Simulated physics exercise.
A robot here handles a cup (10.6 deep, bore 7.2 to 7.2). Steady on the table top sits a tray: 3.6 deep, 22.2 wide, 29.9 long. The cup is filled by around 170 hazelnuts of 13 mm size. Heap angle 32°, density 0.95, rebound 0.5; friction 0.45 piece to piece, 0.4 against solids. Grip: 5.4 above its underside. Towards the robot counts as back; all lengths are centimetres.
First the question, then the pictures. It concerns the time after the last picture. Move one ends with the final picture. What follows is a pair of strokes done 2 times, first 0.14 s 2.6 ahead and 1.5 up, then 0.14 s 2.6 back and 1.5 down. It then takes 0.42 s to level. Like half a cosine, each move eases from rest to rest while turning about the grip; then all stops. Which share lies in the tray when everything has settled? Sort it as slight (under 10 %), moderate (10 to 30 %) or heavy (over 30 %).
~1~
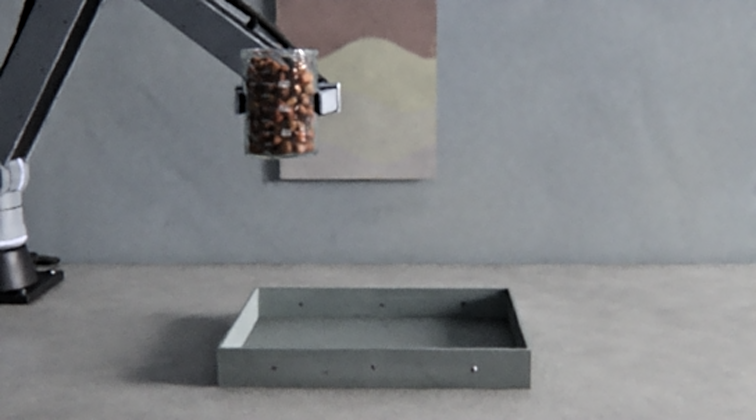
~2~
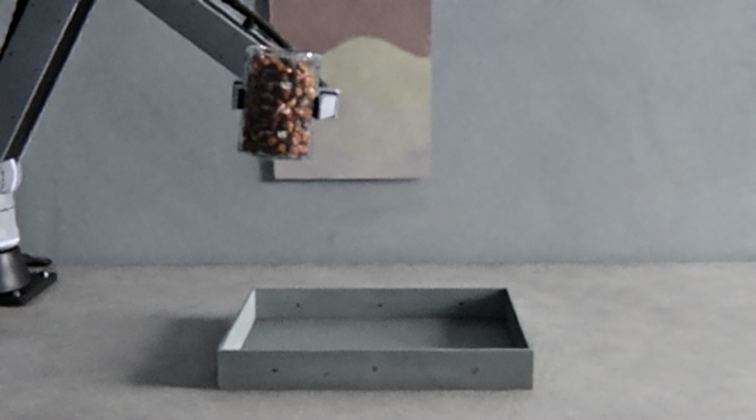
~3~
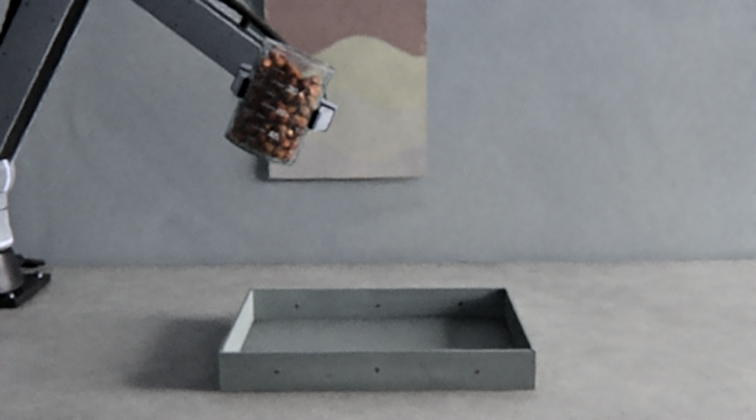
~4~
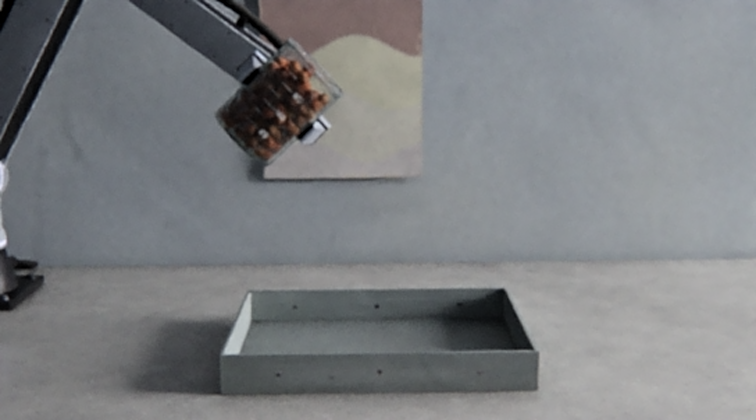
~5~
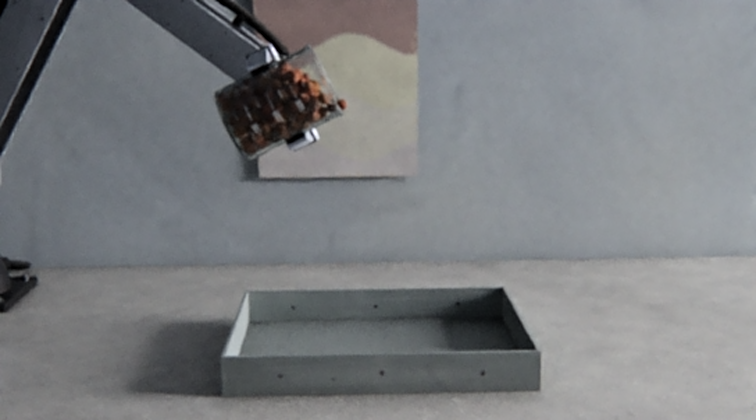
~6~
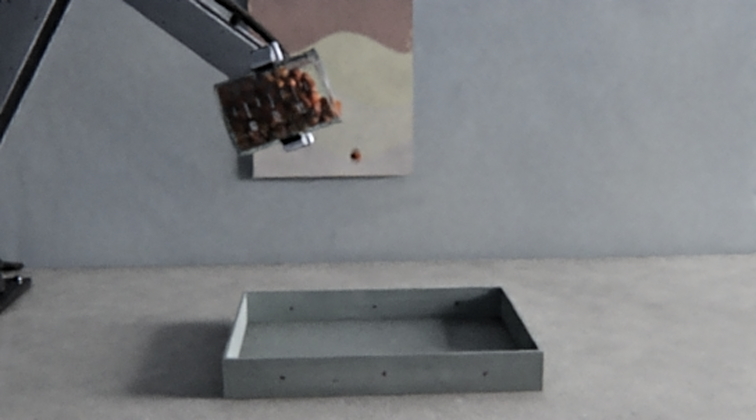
It counts as moderate.
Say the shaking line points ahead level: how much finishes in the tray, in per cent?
I'd say close to 15 per cent.
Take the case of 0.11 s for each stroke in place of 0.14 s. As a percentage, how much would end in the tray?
In that case it would be near 35 percent.
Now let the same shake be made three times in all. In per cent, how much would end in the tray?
Then roughly 20 percent.
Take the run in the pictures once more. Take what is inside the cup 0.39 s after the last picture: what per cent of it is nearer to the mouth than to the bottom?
Around 45 in a hundred.
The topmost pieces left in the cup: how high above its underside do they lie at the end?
Around 9.5 cm above the underside.
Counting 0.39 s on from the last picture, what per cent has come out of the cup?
Around 5 percent at that moment.
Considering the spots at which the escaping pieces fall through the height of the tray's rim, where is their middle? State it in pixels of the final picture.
I'd say somewhere around (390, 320).
Then, 0.39 s on, tilted 71° forward, highest piece 31 above the table; 160 in the cup, 5 in the tray, 5 in flight or on a rim.
Then, 0.78 s on, tilted 32° forward, highest piece 31 above the table; 141 in the cup, 25 in the tray, 4 in flight or on a rim.
Then, 1.18 s on, level, highest piece 31 above the table; 141 in the cup, 29 in the tray.
Then, 2.23 s on, level, highest piece 31 above the table; 141 in the cup, 29 in the tray.
In the end, 141 in the cup, 29 in the tray. That is 17 % in the tray.
